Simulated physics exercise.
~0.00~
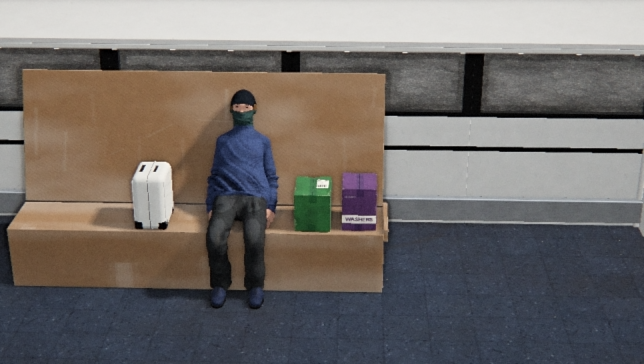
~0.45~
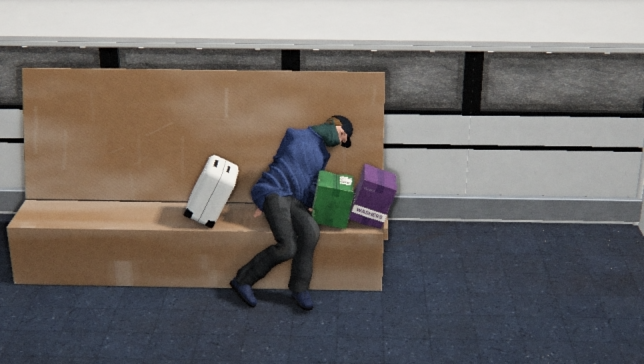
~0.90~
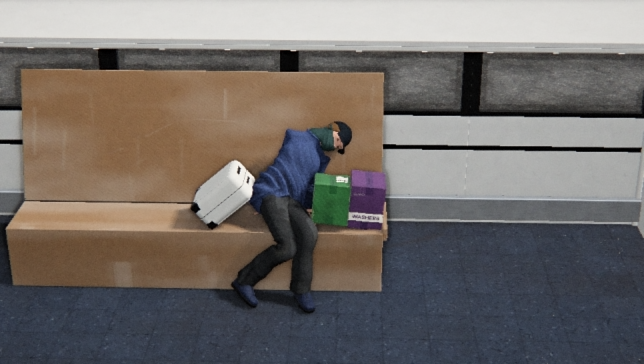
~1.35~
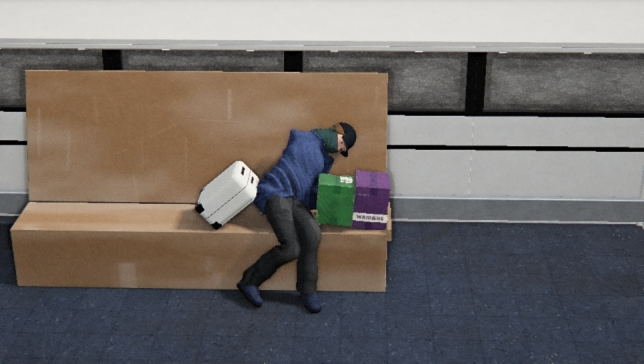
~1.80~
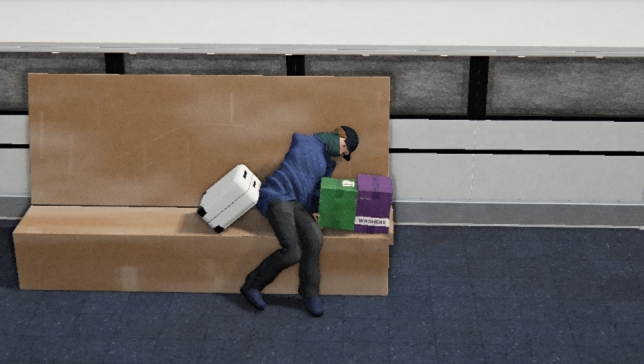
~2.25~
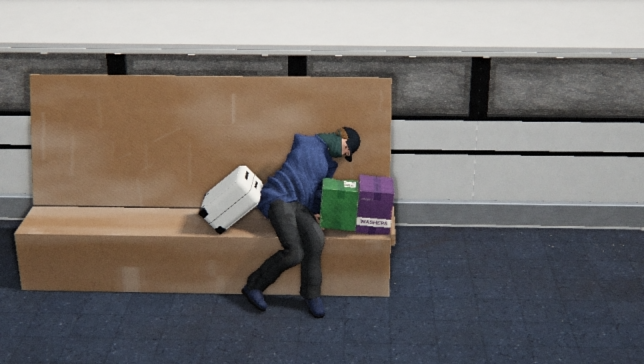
Masked figure in blue sweater slumping right against green and purple boxes on a bench, white suitcase sliding after and leaning behind.
